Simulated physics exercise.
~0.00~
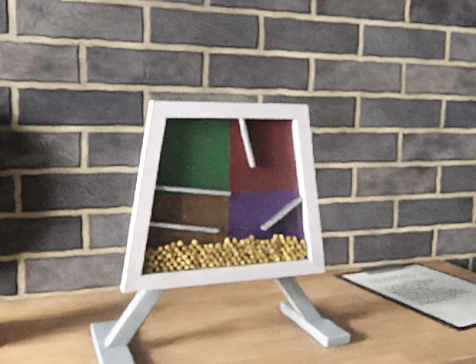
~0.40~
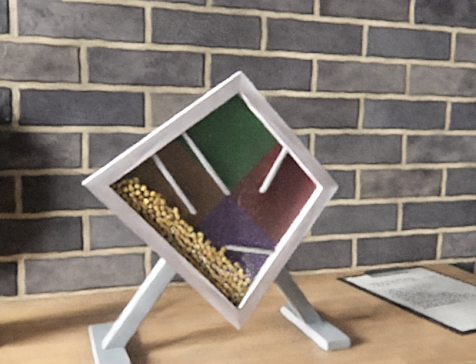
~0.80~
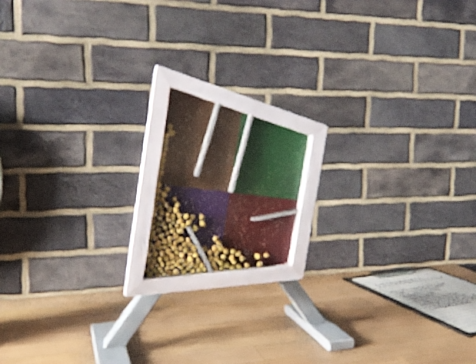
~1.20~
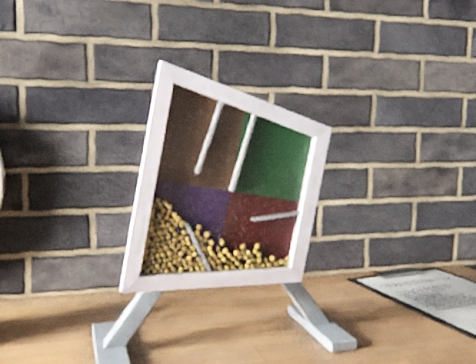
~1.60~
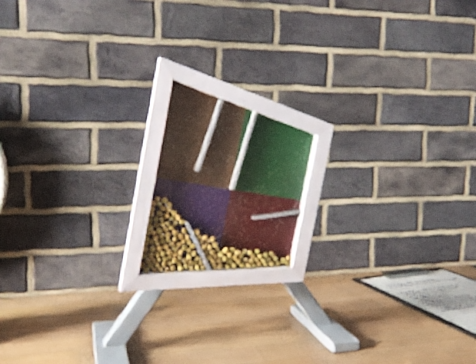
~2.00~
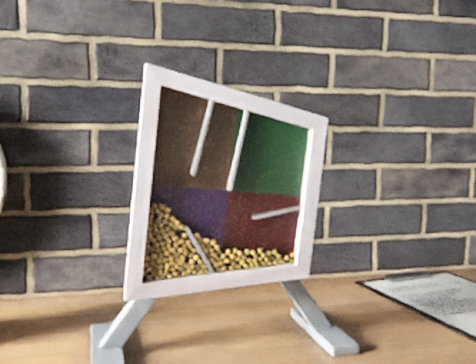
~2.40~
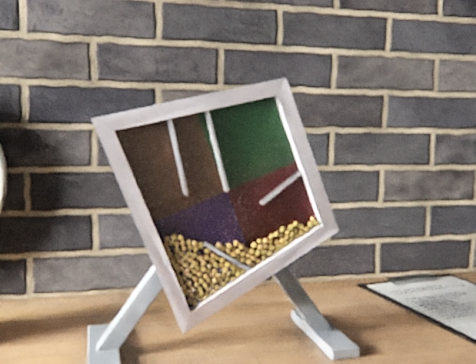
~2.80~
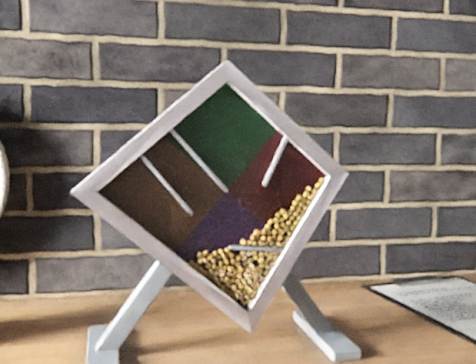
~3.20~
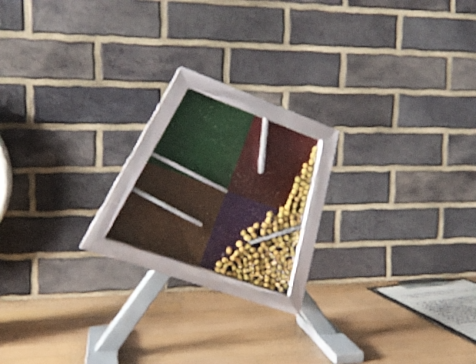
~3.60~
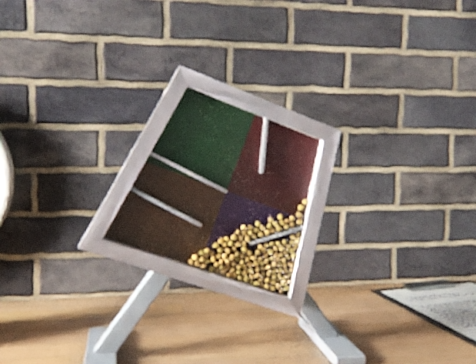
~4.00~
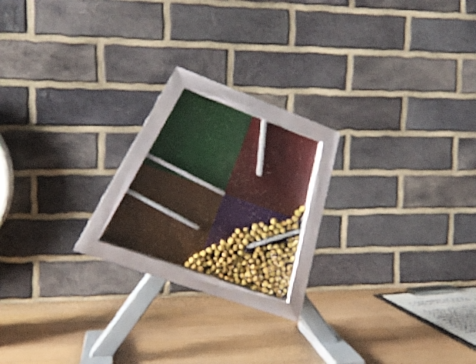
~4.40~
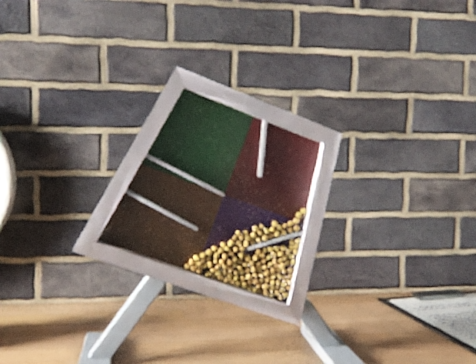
A layer of small, golden dried chickpeas lies along the bottom of a square, clear-fronted case with a pale frame, standing on splayed legs on a wooden surface before a grey brick wall, seen from the front. Inside are green, red, brown and purple quarters with thin pale bars, and a sheet lies at right. The case turns clockwise past a quarter turn, and the chickpeas slide into the lower left, then settle during a pause. It swings back counterclockwise, sending them rightward and up the right side. It stops tilted clockwise, and they slump, resting mostly over purple at lower right.
